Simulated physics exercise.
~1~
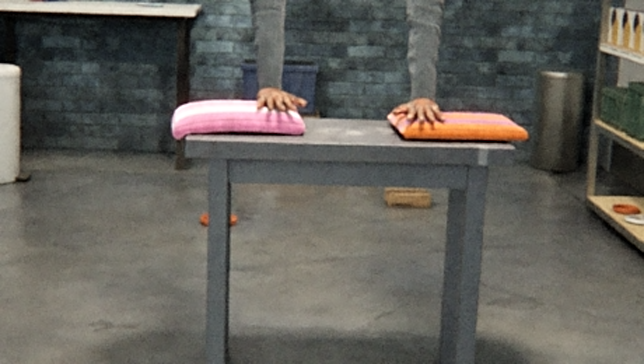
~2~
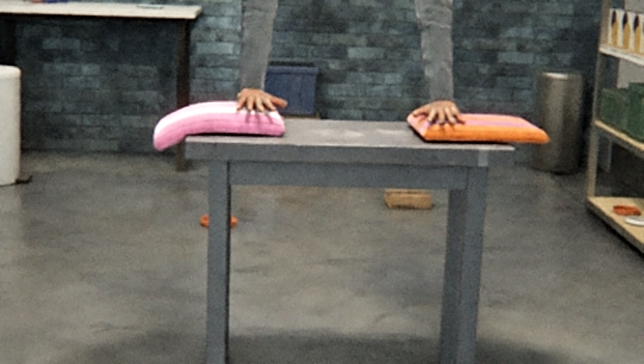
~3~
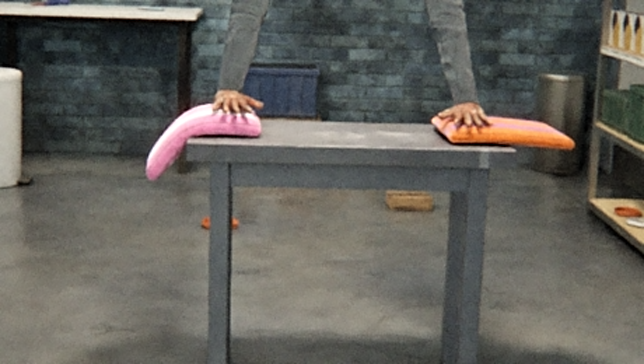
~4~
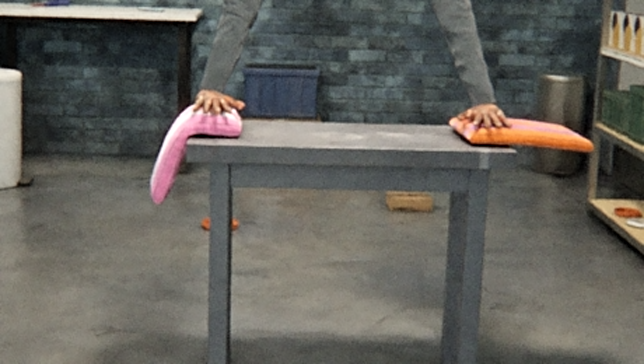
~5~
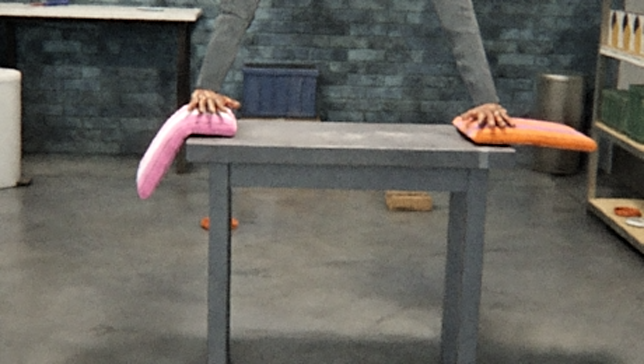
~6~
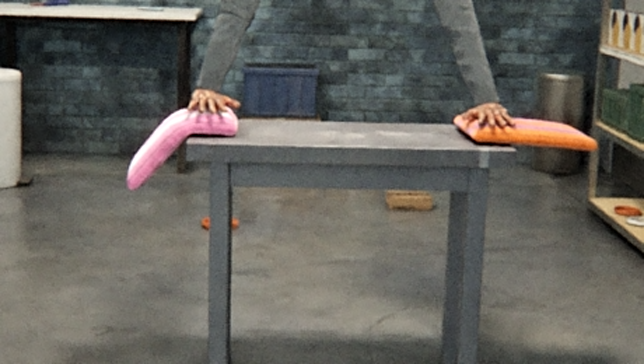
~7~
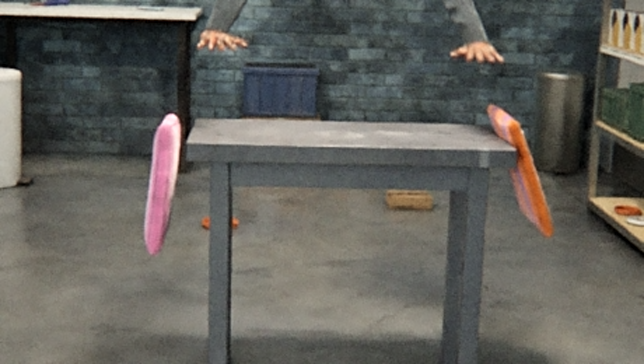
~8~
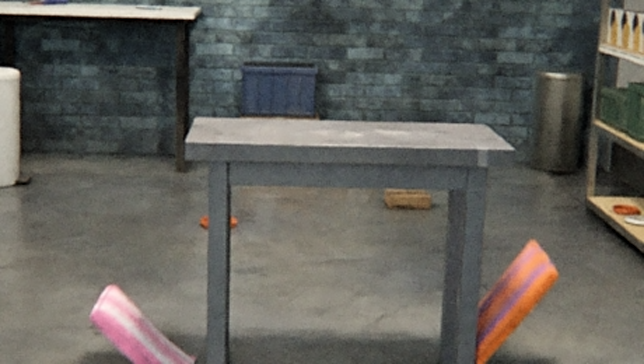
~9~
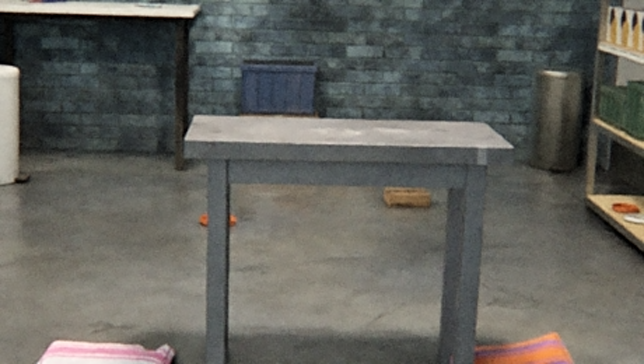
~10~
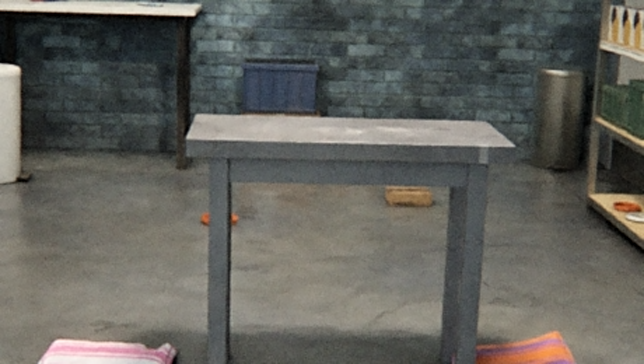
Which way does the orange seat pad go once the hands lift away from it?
It goes down, tipping off the right end of the bench and dropping to the floor.
